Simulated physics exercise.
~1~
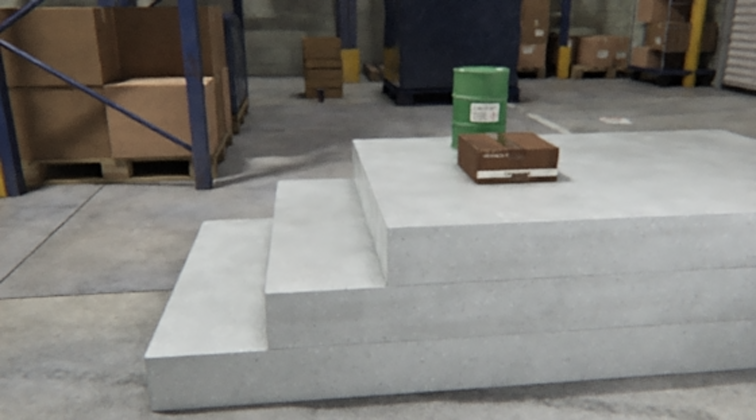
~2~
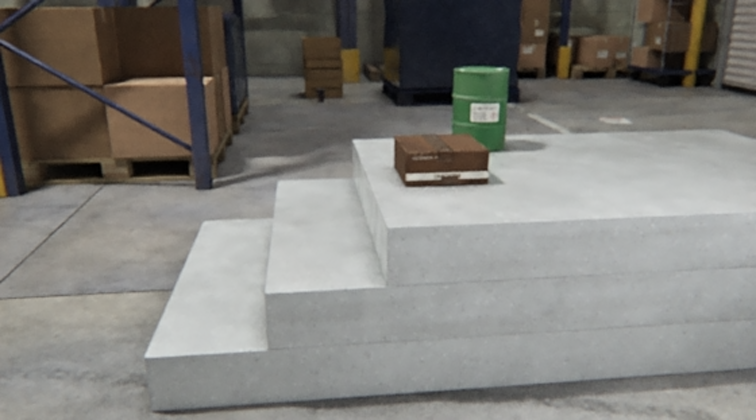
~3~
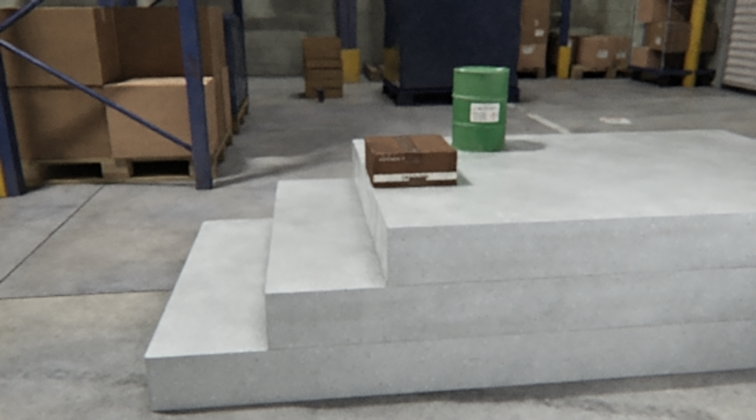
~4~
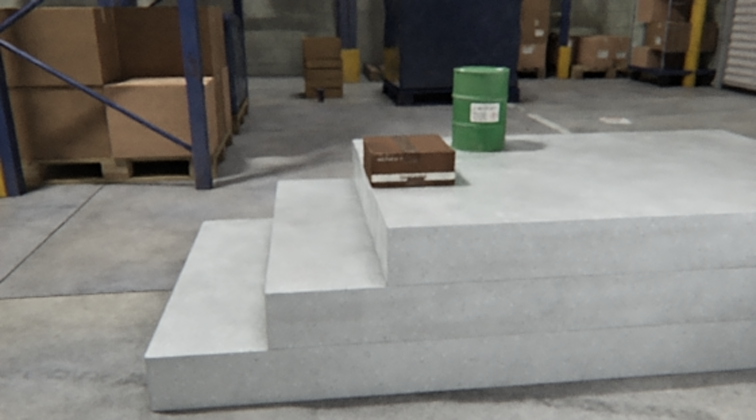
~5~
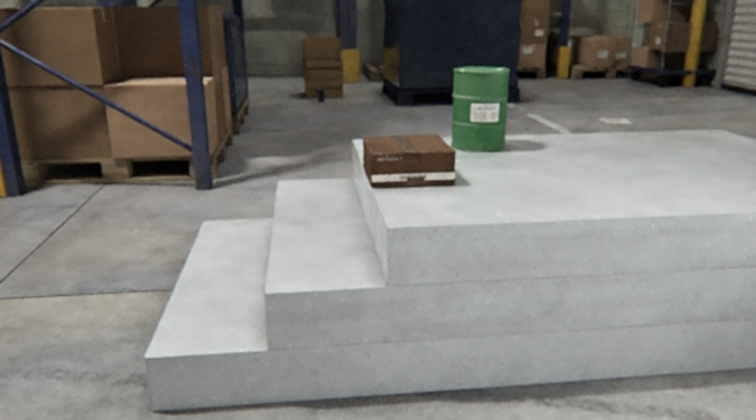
Brown box sliding left across a concrete landing past a green canister, stopping near the top of three steps in a warehouse.
